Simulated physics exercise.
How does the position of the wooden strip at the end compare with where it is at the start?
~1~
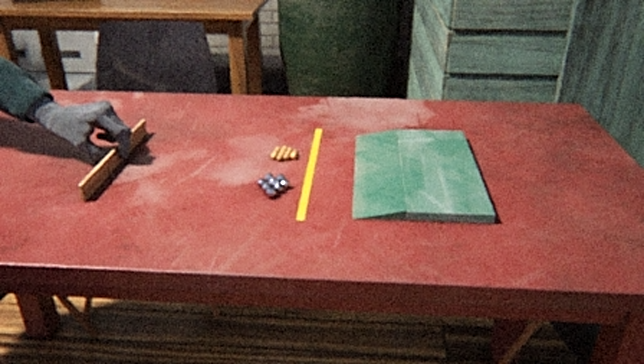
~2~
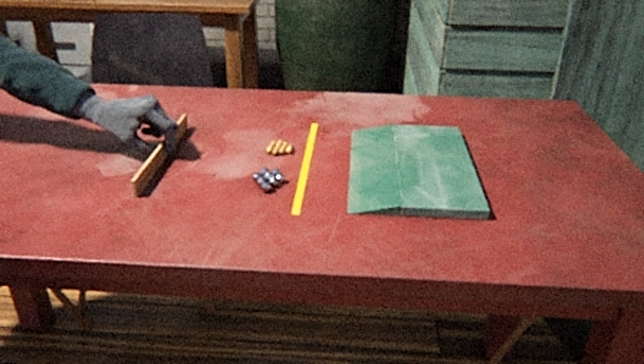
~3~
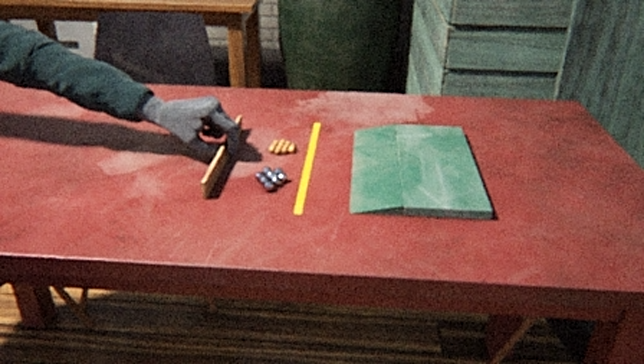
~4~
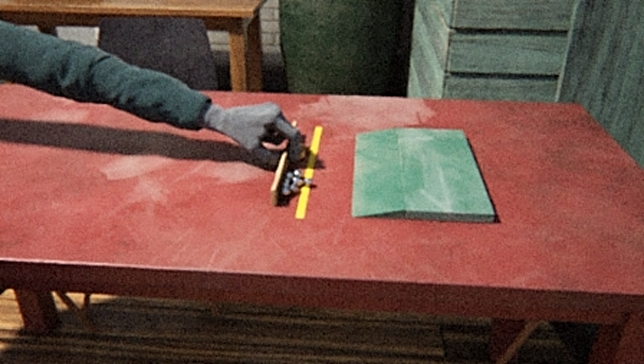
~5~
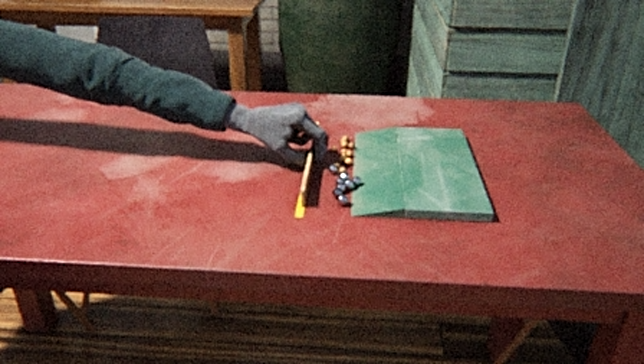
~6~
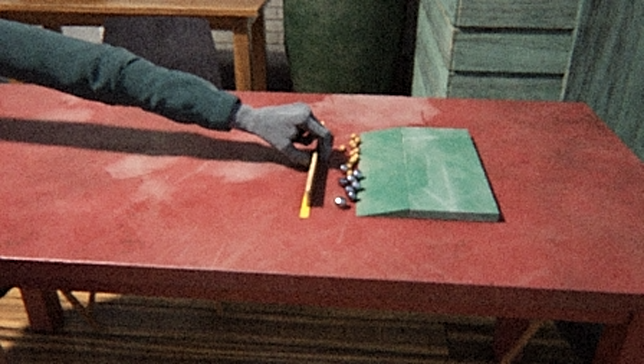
At the start the wooden strip stands toward the left side of the red table, well away from the yellow tape. By the end it has moved right and stands at the yellow tape, just short of the loose pieces by the green ramp.
